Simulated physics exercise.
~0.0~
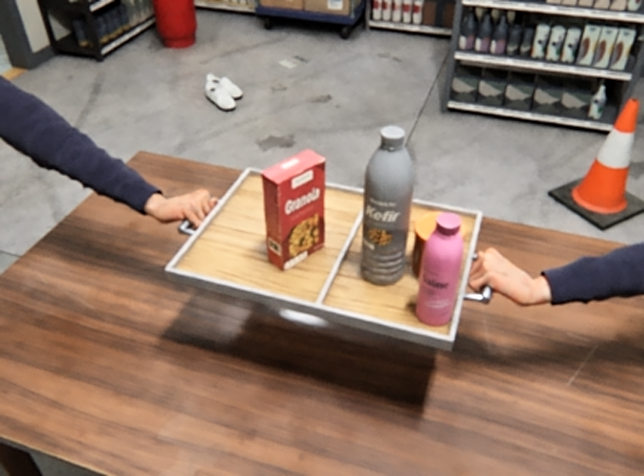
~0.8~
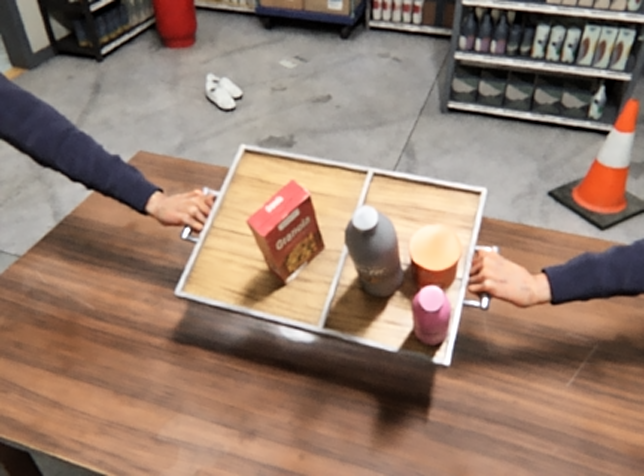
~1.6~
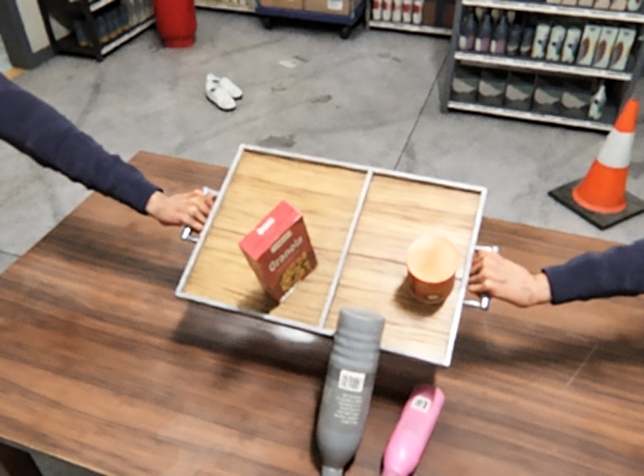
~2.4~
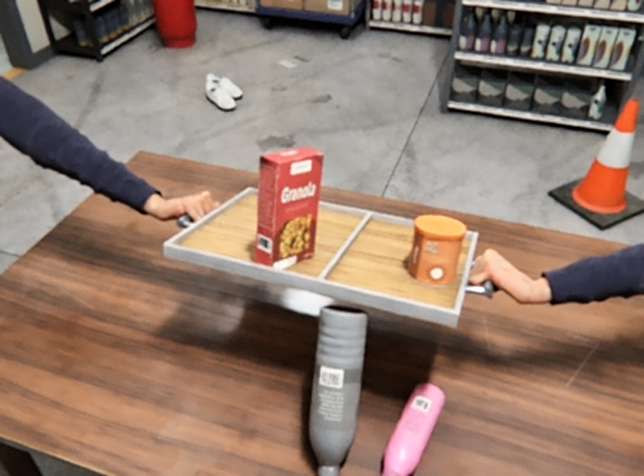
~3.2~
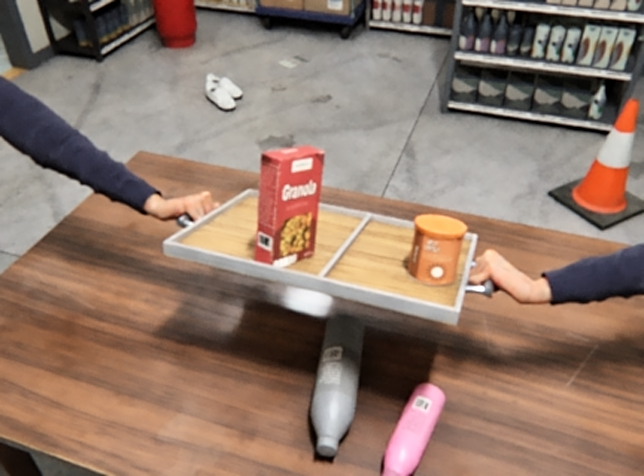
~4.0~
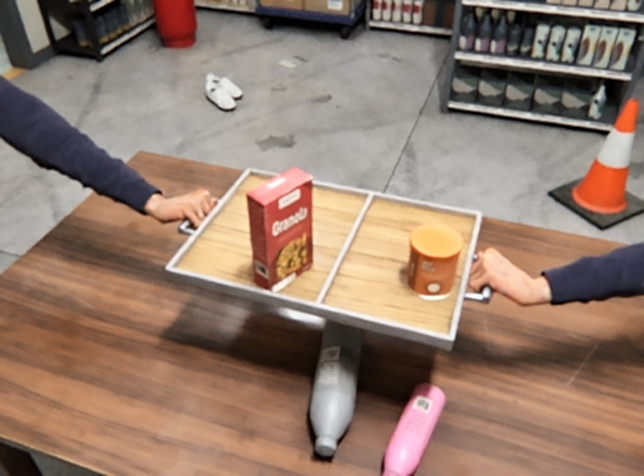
In the video, two hands tip a divided tray steeply towards the near side, and the grey and pink bottles fall onto the wooden table. The tray then tips the other way and returns to level, with the red packet and orange tin still on it.
